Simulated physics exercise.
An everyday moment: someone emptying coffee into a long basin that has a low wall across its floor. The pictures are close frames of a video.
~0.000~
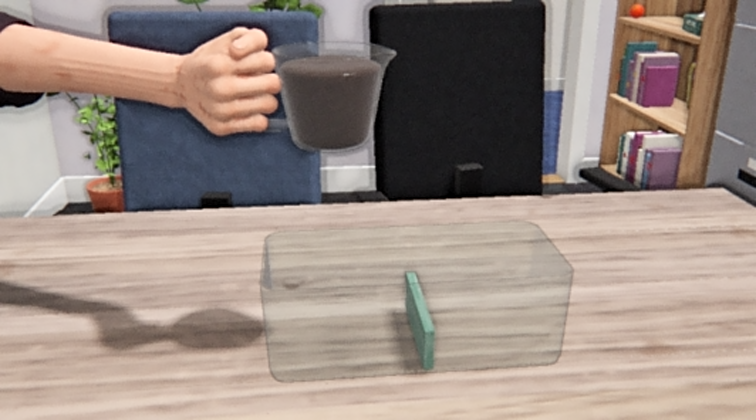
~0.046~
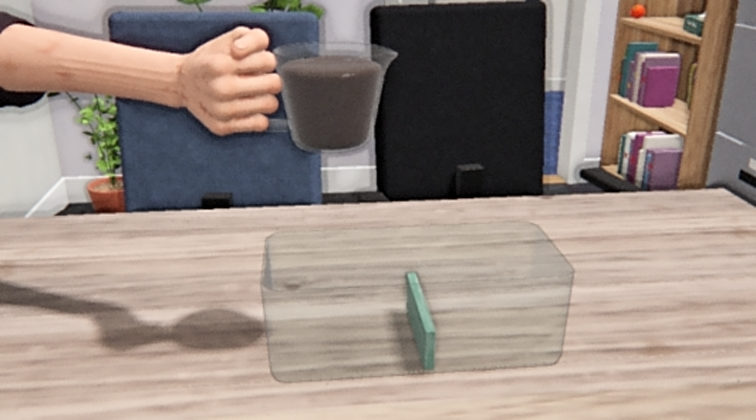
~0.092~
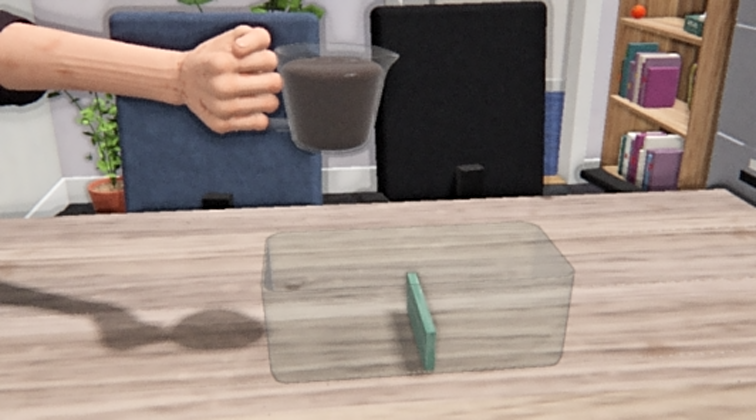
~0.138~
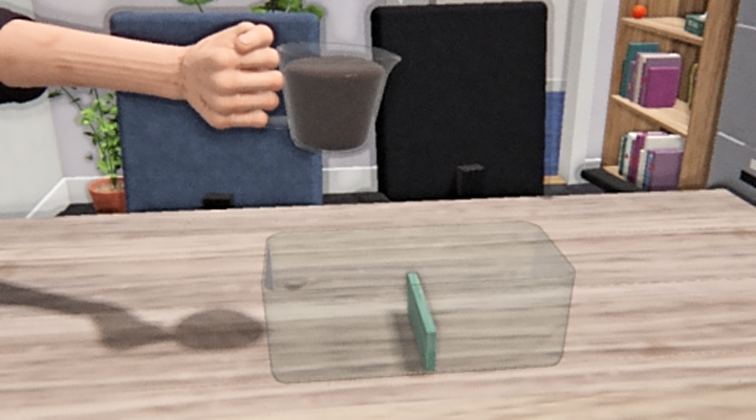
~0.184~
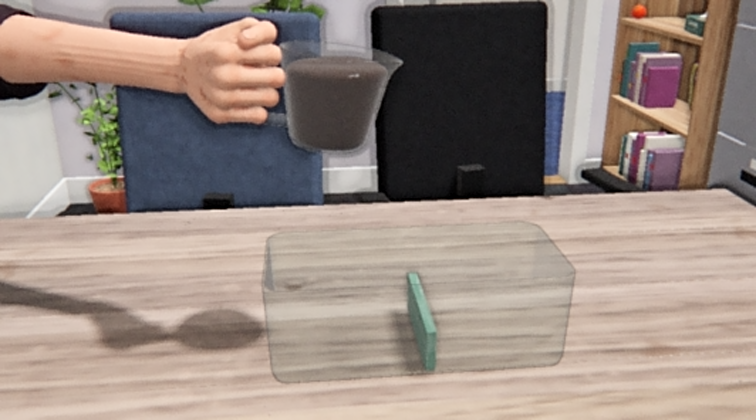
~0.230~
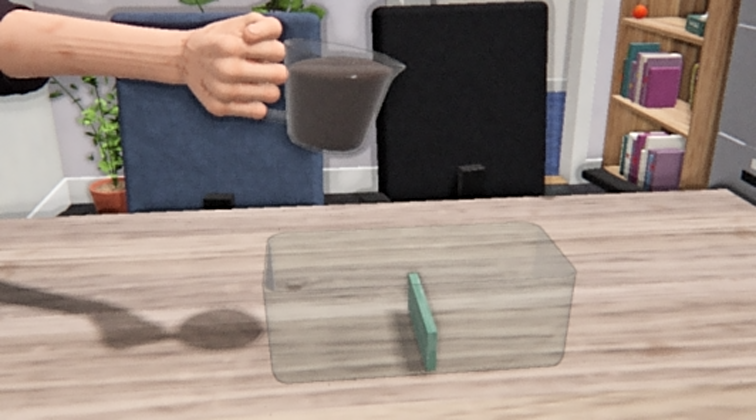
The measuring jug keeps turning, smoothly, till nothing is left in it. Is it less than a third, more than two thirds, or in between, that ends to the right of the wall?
The share right of the wall is above two thirds.
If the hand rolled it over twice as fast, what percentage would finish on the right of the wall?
Some 90 per cent.
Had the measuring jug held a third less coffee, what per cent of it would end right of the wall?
Roughly 85 in a hundred.
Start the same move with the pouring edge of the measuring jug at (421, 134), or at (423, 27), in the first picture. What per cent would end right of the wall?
Roughly 95 per cent, and 95 per cent.
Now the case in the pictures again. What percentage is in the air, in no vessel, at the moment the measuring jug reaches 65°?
Roughly 25 in a hundred.
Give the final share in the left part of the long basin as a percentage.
About 5 per cent.
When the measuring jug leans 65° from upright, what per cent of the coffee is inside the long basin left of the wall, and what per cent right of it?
Left: 0 %. Right: 5 %.
A moment on, the measuring jug is tipped part way and 68 per cent is still to pour, 0 is left of the wall and 6 right of it.
Next, the measuring jug is tipped on its side and 12 per cent is still to pour, 2 is left of the wall and 64 right of it.
Then the measuring jug is tipped right over and 0 per cent is still to pour, 6 is left of the wall and 92 right of it.
Later the measuring jug is tipped right over and 0 per cent is still to pour, 7 is left of the wall and 92 right of it.
In the end 7 per cent lies left of the wall, 92 right of it and 2 outside.
